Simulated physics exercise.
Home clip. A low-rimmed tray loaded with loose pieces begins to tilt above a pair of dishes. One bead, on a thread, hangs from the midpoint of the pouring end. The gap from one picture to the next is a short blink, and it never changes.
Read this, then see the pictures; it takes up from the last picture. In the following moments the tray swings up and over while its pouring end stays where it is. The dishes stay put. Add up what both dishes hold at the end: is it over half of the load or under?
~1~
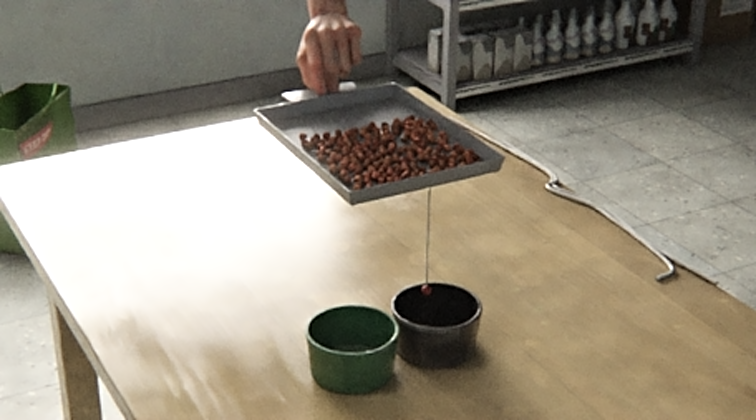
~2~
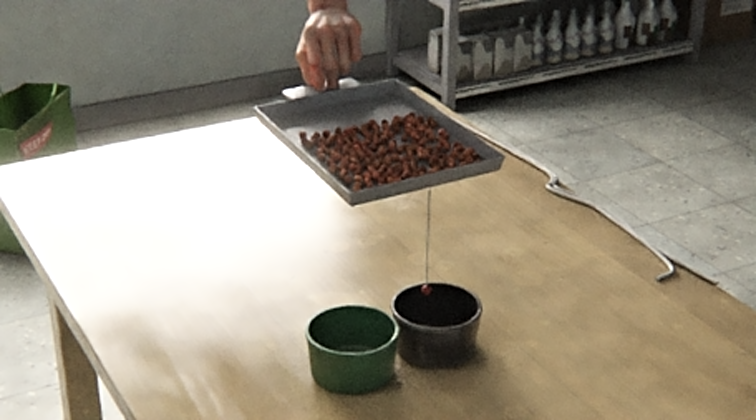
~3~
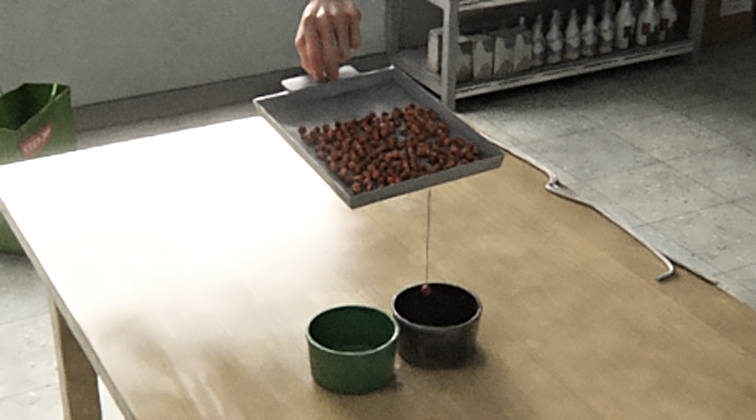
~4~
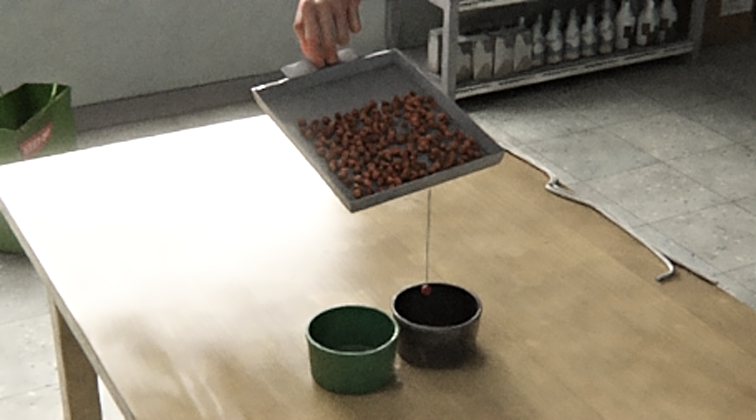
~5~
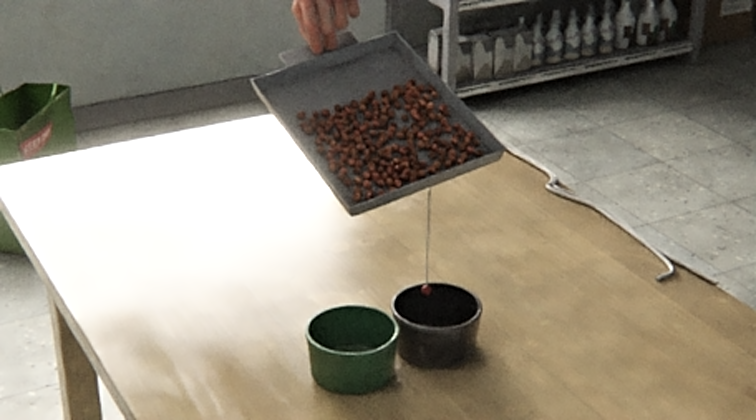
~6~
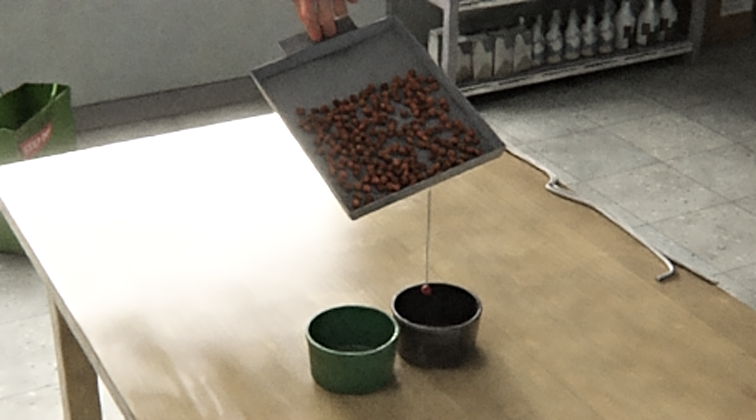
The dishes gather above half.
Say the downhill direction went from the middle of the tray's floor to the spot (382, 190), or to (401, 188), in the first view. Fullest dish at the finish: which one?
In the first case it's the one on the left, in the second the one on the left.
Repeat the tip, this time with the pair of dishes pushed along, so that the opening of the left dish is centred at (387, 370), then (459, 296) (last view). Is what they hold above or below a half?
At the first place not half, at the second the smaller part.
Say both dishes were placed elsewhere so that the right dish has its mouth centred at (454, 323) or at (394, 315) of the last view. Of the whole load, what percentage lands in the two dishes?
First position: Some 30 %; second position: Some 70 %.
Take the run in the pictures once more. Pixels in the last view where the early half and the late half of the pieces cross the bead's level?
Close to (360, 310), then close to (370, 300).
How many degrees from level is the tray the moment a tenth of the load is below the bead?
Roughly 110 degrees of turn.
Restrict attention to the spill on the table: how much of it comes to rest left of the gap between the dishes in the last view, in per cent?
That comes to about 40 per cent of the pieces.
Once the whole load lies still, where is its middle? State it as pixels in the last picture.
Roughly at pixel (354, 364).
Soon after the last picture, tray tipped steeply; all on the tray.
A little later, tray tipped past a quarter turn; most on the tray; a stray few in the left dish; about a quarter in the air.
Later still, tray tipped past a quarter turn; most in the left dish; a stray few in the right dish; about a quarter outside both.
At rest, tray tipped past a quarter turn; most in the left dish; a stray few in the right dish; about a quarter outside both.
